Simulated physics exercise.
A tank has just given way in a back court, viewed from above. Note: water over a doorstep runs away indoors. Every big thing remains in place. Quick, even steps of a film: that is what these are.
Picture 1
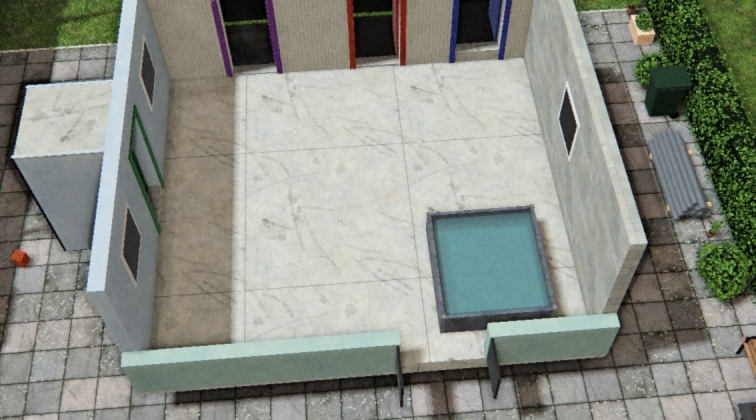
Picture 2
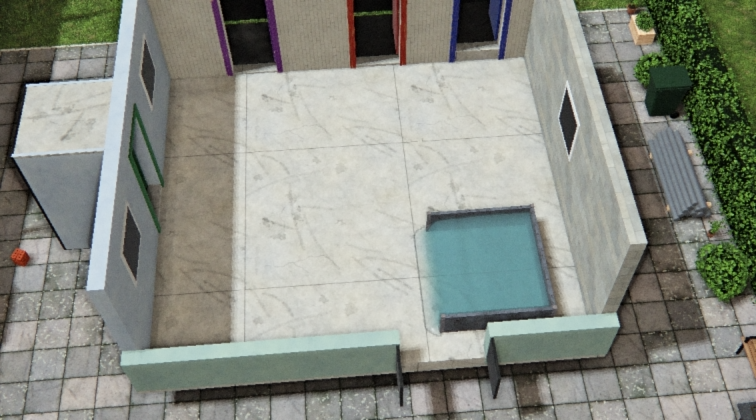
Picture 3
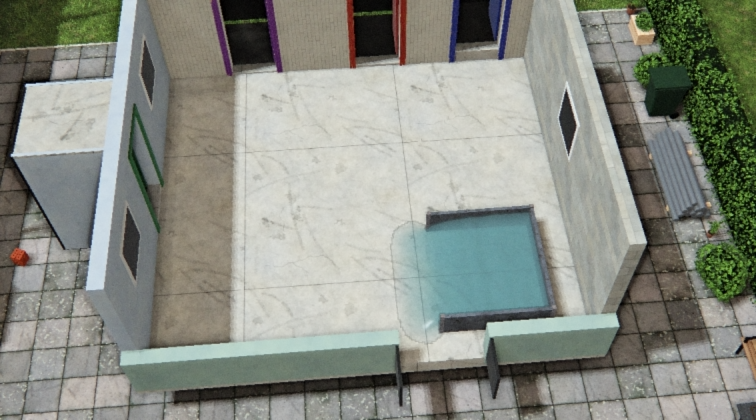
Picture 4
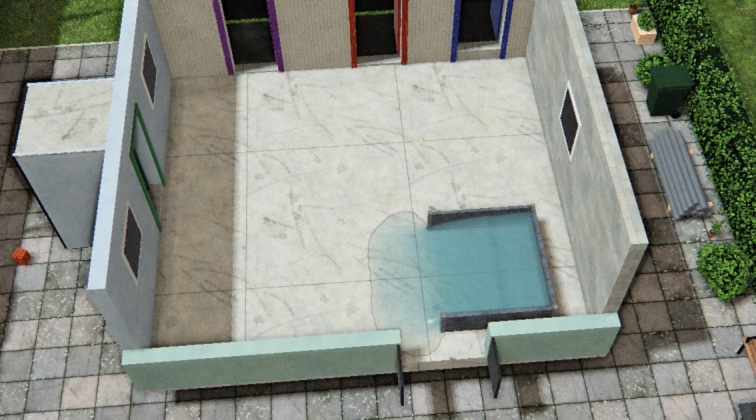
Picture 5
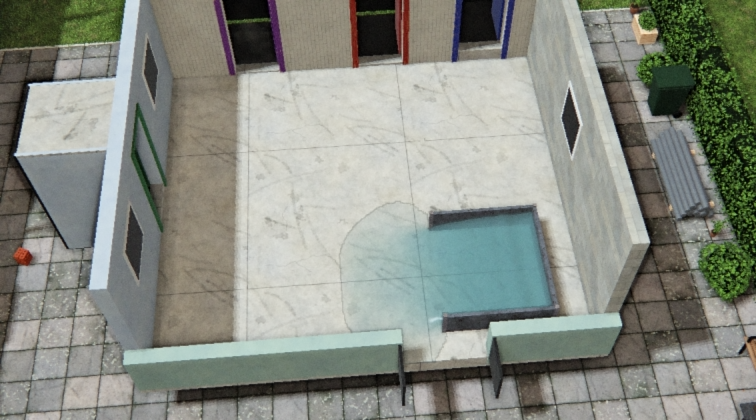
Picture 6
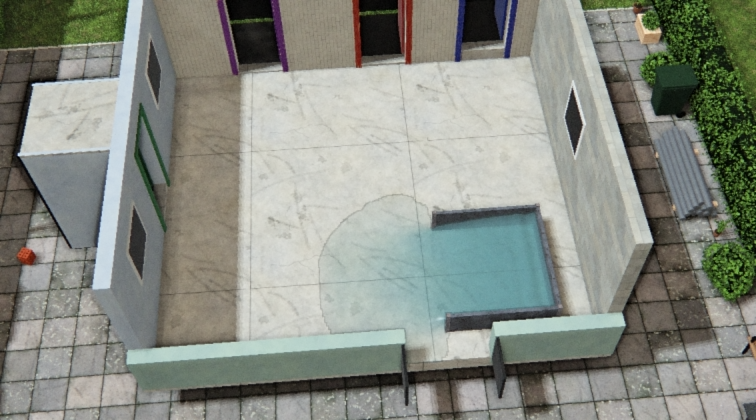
In a walled back court, a tank's left side opens and water spreads left across the pale floor.
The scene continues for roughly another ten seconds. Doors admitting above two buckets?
In order: The green door copes honestly; the red door copes honestly; the purple door gets overwhelmed honestly; the blue door copes honestly.
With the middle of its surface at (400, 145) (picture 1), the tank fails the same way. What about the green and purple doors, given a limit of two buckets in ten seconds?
Result: Green door tops the limit; purple door tops the limit.
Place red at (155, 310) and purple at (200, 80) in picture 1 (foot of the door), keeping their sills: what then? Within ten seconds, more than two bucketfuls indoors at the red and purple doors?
Result - red door: Crosses the limit; purple door: Crosses the limit.
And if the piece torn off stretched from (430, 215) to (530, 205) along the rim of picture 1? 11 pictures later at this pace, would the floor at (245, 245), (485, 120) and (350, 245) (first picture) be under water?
Following the listed order, the three come out not reached, reached by the spill and not reached.
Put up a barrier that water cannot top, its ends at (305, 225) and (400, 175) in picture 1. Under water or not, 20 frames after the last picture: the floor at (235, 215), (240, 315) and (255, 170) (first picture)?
Taking the points in turn, they are inundated, inundated and high and dry.
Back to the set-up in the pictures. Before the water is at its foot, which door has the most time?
Answer - the door marked blue.
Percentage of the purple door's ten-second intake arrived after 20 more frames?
Around 0 percent.
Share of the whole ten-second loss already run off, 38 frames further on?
By then, close to 45 % of it.
A moment on, water covers 25 % of the floor; the green door not reached, the red door not reached, the purple door not reached, the blue door not reached.
Next, water covers 40 % of the floor; the green door not reached, the red door not reached, the purple door not reached, the blue door not reached.
Then, water covers 45 % of the floor; the green door wet at the sill, nothing in, the red door not reached, the purple door not reached, the blue door not reached.
Later, water covers 55 % of the floor; the green door under two buckets in, the red door not reached, the purple door wet at the sill, nothing in, the blue door not reached.
In the end, water covers 85 % of the floor; the green door under two buckets in, the red door wet at the sill, nothing in, the purple door over two buckets in, the blue door wet at the sill, nothing in.
